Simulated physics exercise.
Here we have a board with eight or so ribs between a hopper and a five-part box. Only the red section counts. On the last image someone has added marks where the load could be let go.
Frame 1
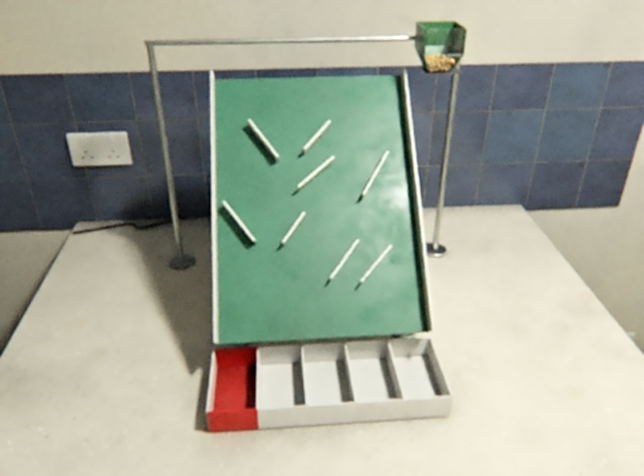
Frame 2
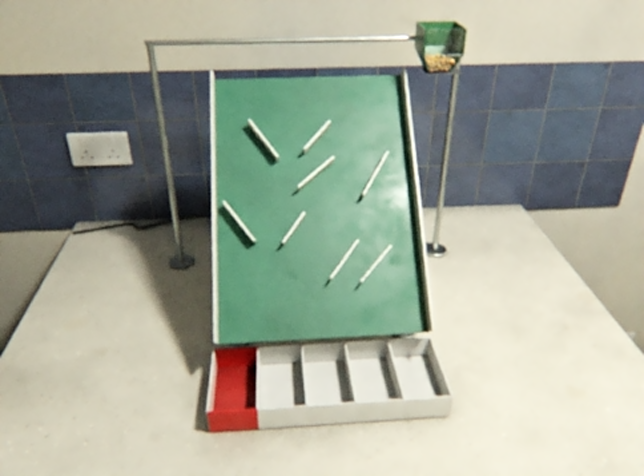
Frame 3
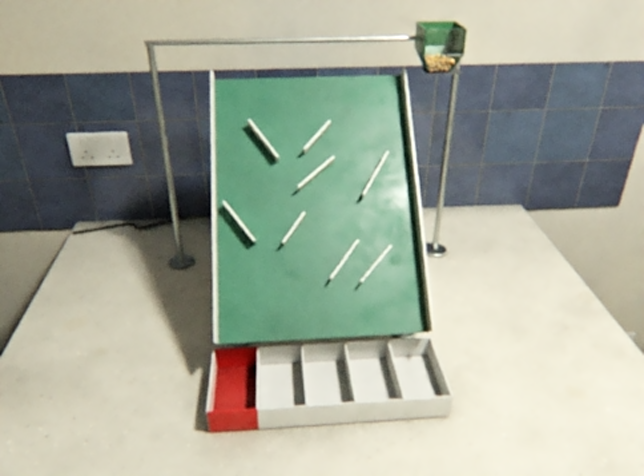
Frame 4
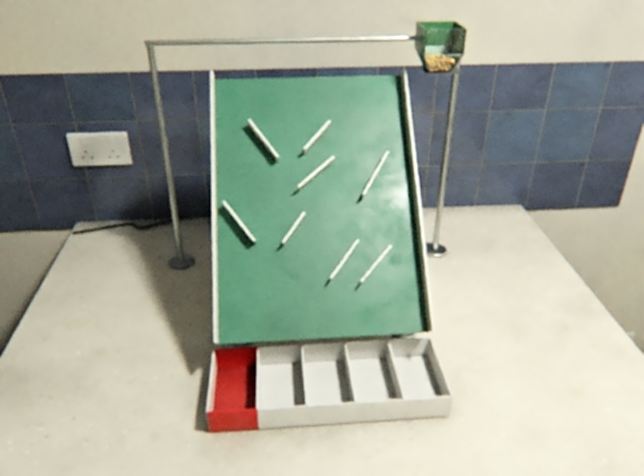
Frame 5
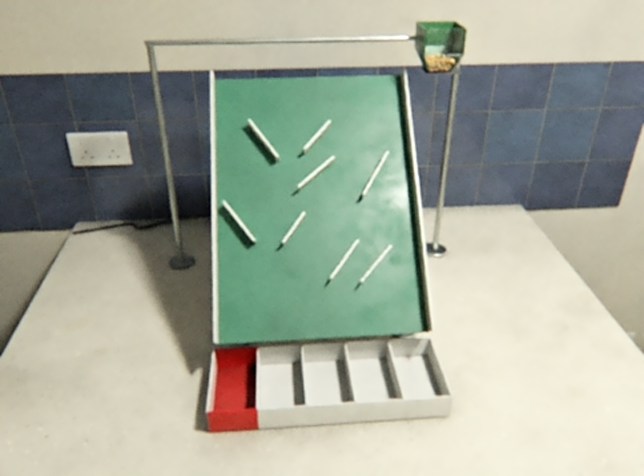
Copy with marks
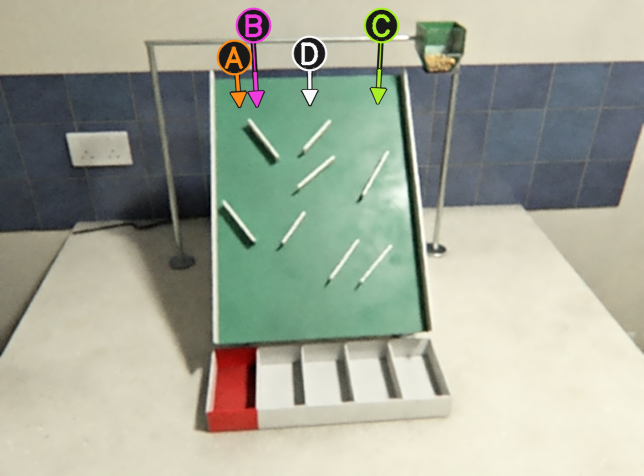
The footage shows a tilted green board with white ribs, standing above a box of five sections, the leftmost red, while a small hopper of chickpeas hangs from a metal frame at upper right; nothing visibly moves.
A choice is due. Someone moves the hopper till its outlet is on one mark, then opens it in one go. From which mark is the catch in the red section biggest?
D.
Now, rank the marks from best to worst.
D, B, A, C.
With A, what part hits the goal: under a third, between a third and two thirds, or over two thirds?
It is under a third.
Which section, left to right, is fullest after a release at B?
It is the second one.
On the marked copy, mark A meets the board at (239, 101); mark B meets the board at (256, 101); mark C meets the board at (378, 98); mark D meets the board at (309, 99).
With A, a small part in the red section, most in other sections, a small part held on the board.
With B, about a third in the red section, about half in other sections, a small part held on the board.
With C, none in the red section, all in other sections.
With D, about two thirds in the red section, about a quarter in other sections, a stray few outside the box.
